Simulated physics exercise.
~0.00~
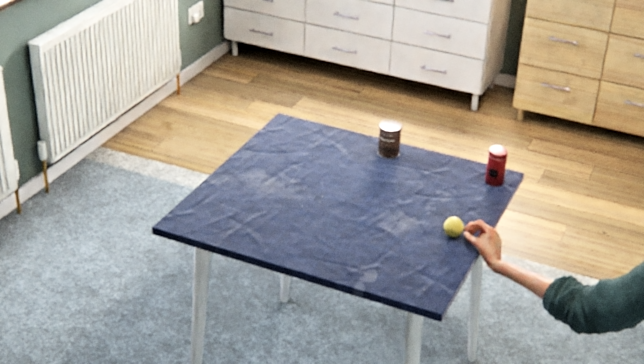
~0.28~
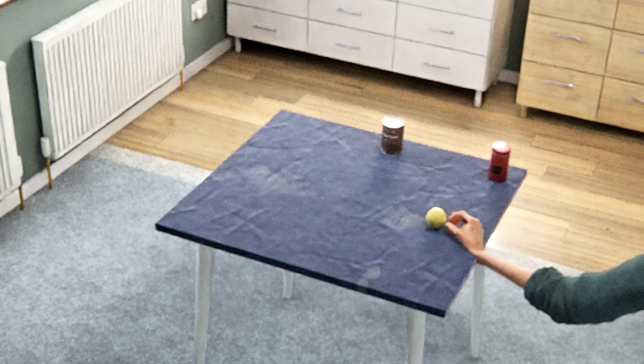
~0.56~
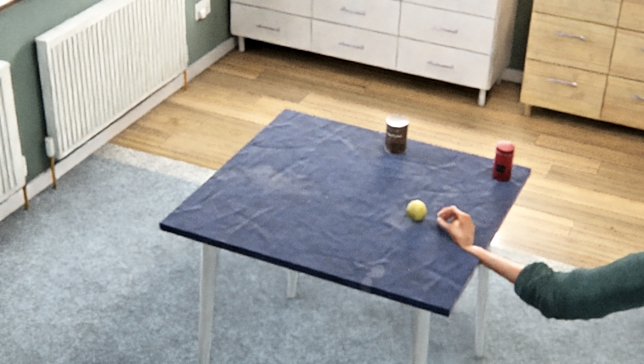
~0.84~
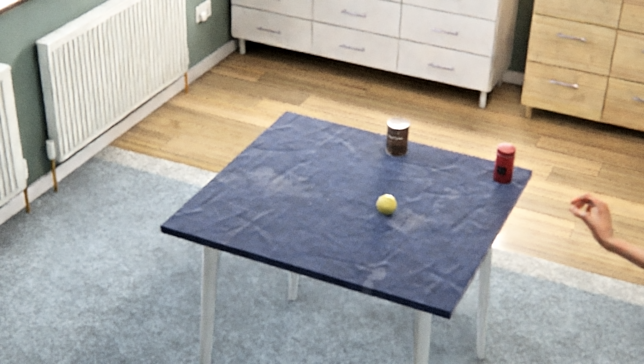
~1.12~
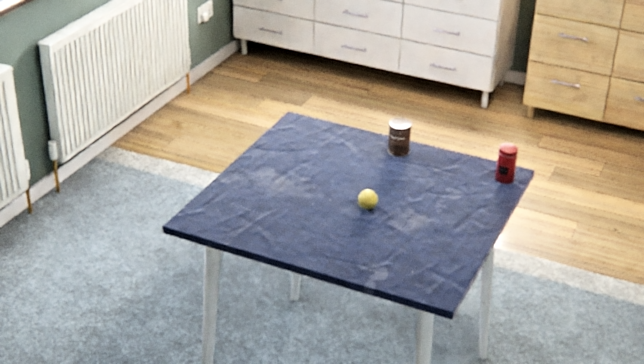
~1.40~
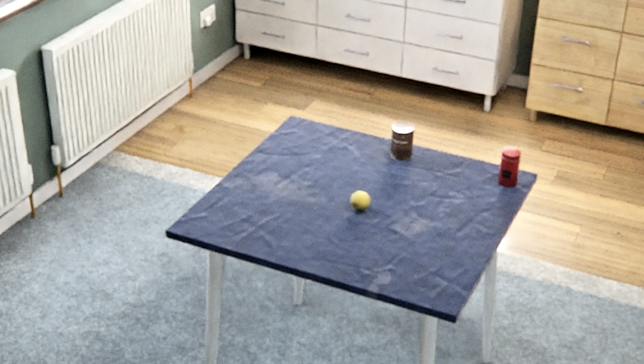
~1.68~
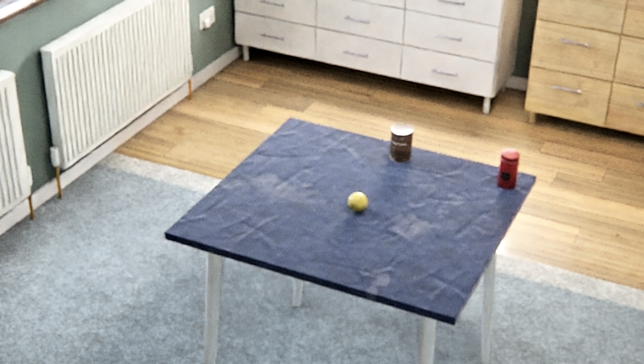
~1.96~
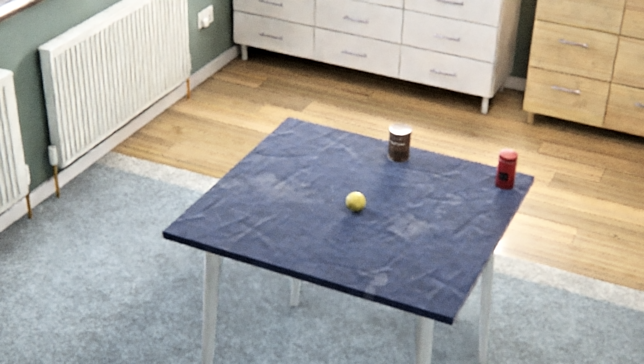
A yellow lemon sits near the right edge of a dark blue table, with a hand reaching in from the right to touch it. The hand pushes it leftward across the creased surface, then lets go and draws back out of view. The lemon keeps rolling on its own toward the middle of the table, passing in front of a brown tin and a red jar that stay where they are. It gradually slows, creeping only slightly farther left. Finally it comes to rest near the middle, still on the table.
